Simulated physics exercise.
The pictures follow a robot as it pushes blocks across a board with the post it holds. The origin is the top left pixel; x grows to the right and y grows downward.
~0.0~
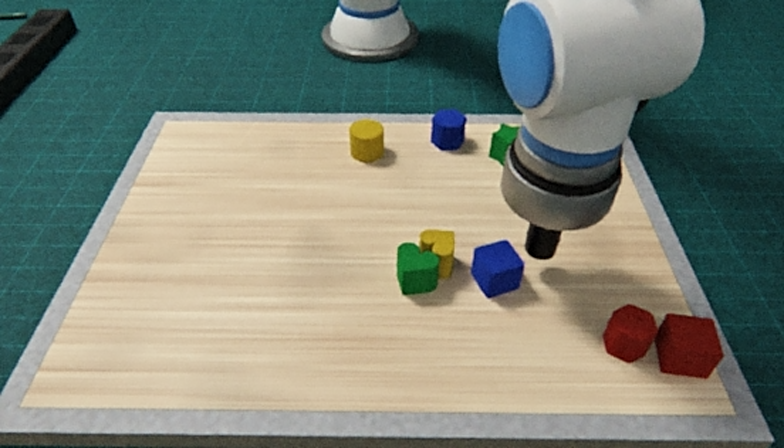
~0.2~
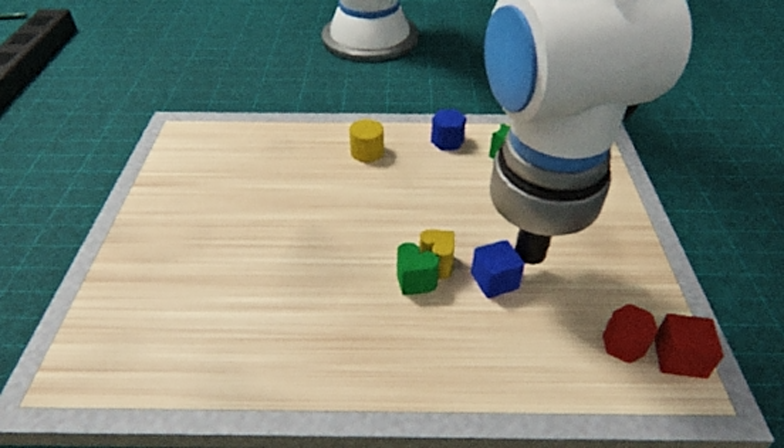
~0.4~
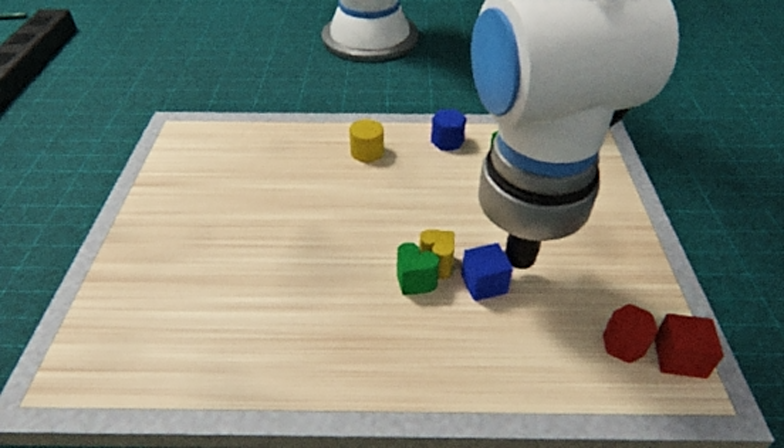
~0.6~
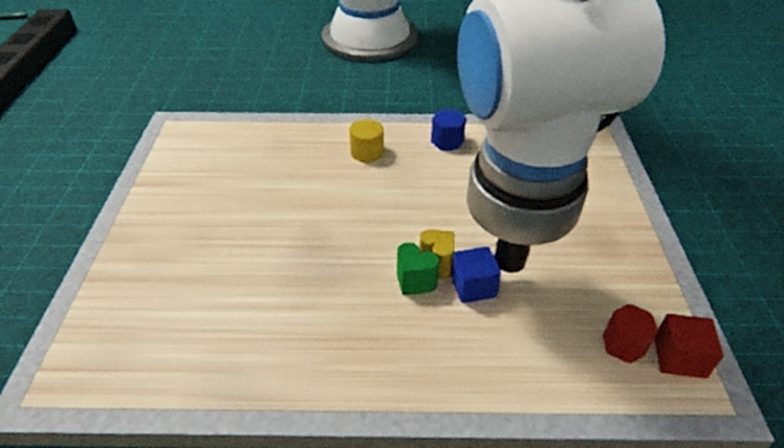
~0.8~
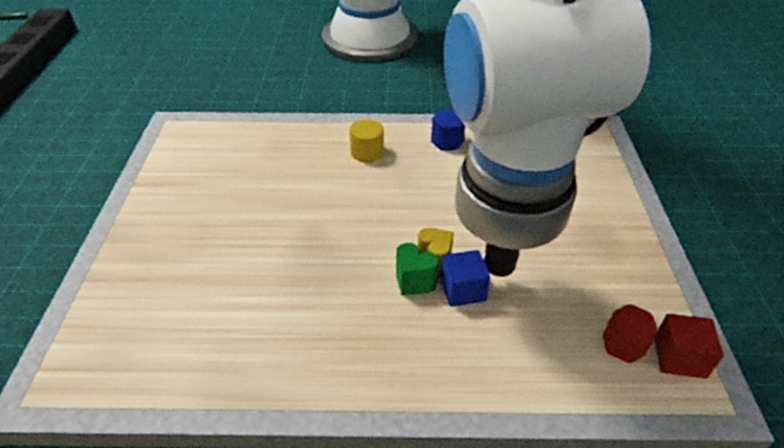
A robot arm moves left and pushes the blue cube toward the green and yellow hearts.
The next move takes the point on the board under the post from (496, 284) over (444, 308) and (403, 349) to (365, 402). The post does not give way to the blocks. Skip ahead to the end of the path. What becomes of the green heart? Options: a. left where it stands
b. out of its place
b
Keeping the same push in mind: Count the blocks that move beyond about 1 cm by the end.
Blocks that move over 1 cm: Two.
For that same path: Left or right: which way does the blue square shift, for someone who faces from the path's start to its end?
Answer: Rightward.
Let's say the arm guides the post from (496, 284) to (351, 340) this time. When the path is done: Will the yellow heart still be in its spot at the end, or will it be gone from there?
It sits in its place.
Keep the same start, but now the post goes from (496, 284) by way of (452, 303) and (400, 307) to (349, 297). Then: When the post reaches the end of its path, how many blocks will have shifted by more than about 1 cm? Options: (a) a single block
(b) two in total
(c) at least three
Option b.
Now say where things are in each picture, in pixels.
In the first frame, post tip (540, 250); block tops, green heart (416, 257); yellow heart (440, 240); blue square (500, 256).
In the second frame, post (530, 254); blocks unchanged.
In the third frame, post (520, 258); blue square (489, 259).
In the fourth frame, post (510, 262); blue square (477, 262).
In the fifth frame, post (500, 266); green heart (415, 257); yellow heart (437, 239); blue square (467, 265).
On the path given first. One third of the way, post (445, 291); green heart (377, 253), turned 35° clockwise; blue square (407, 280), turned 35° clockwise.
Two thirds of the way, post (404, 332); green heart (372, 252), turned 45° clockwise; blue square (393, 283), turned 50° clockwise.
At the end, post (364, 386); green heart (372, 252), turned 45° clockwise; yellow heart in place; blue square (393, 283), turned 50° clockwise.
